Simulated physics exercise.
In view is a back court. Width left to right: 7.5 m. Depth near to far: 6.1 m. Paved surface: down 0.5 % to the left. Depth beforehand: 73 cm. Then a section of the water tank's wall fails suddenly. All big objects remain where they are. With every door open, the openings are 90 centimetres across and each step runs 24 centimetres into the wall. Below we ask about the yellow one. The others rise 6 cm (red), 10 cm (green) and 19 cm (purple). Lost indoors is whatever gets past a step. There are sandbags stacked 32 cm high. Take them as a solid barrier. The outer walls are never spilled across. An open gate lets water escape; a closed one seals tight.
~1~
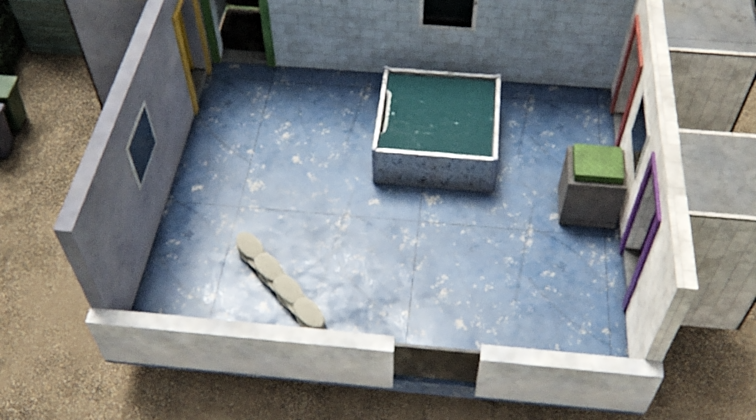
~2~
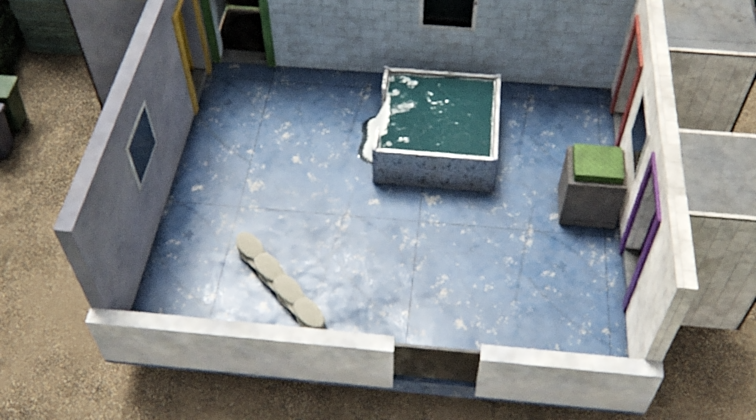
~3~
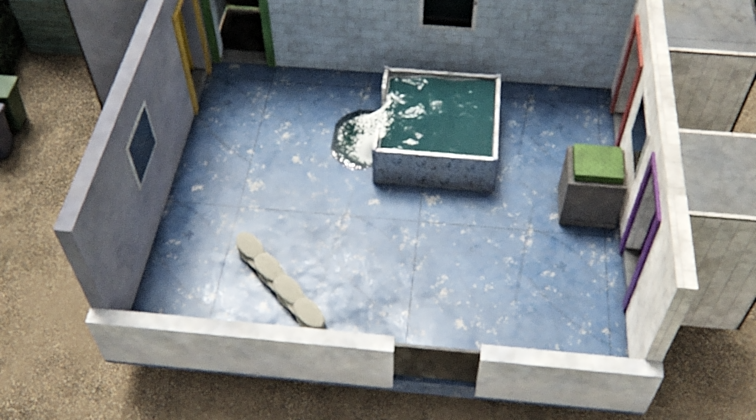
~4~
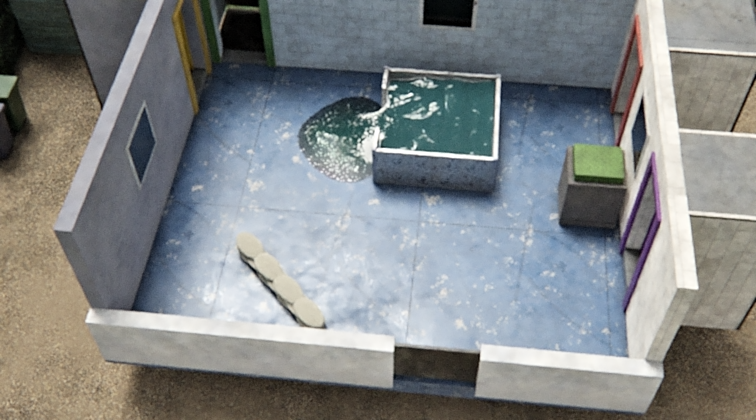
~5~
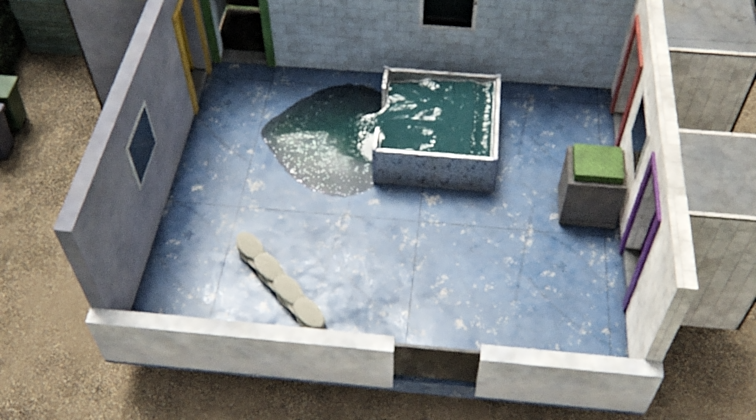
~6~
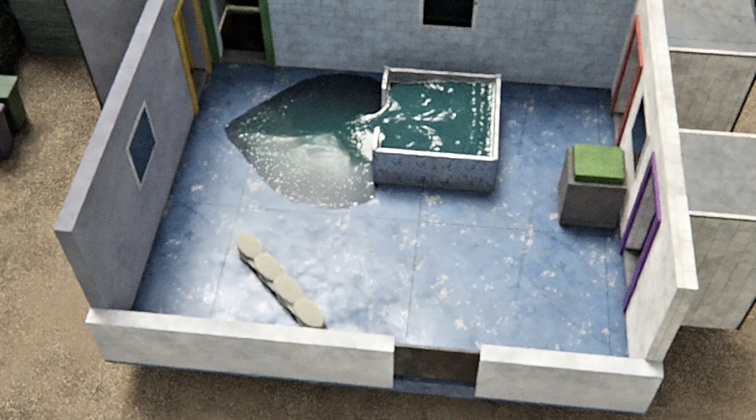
A water tank in a walled court pours water leftward, spreading across the blue floor.
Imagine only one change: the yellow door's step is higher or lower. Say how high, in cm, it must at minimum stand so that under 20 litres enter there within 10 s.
It must stand at least about 23 cm high.
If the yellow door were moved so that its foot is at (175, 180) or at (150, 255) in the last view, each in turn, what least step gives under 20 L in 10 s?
Around 18 and 11.5 cm respectively.
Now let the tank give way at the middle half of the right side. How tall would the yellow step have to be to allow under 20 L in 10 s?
Some 9.0 centimetres.
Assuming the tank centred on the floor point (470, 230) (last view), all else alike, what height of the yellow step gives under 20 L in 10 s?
Roughly 14.0 cm is needed.
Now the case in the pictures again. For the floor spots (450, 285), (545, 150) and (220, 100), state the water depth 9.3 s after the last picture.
Approx. 2 / 1 / 9 cm.
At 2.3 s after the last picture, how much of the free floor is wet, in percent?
Approximately 35 % of it.
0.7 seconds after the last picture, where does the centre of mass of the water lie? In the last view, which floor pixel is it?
My guess is close to (383, 141).
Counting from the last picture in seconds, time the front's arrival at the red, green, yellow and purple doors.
Door red: 8.0 seconds; door green: 0.5 seconds; door yellow: 0.4 seconds; door purple: 8.0 seconds.
Then, 0.7 s after the last picture water covers 30 % of the floor, deepest (36 cm) near (371, 142); 23 cm at the yellow door, 2 litres in over its 15 cm step.
Then, 2.3 s after the last picture water covers 35 % of the floor, deepest (28 cm) near (123, 339); 24 cm at the yellow door, 78 litres in over its 15 cm step.
Then, 9.3 s after the last picture water covers 90 % of the floor, deepest (14 cm) near (271, 321); 9 cm at the yellow door, 100 litres in over its 15 cm step.
At the yellow door as built, the water peaked near 31 cm, 1.5 s after the last picture.
Run again over the same 10 s with other heights there, 53 litres in over 18.5 cm, 10 litres over 25.5 cm. The limit of 20 litres is kept from about 23 cm up.
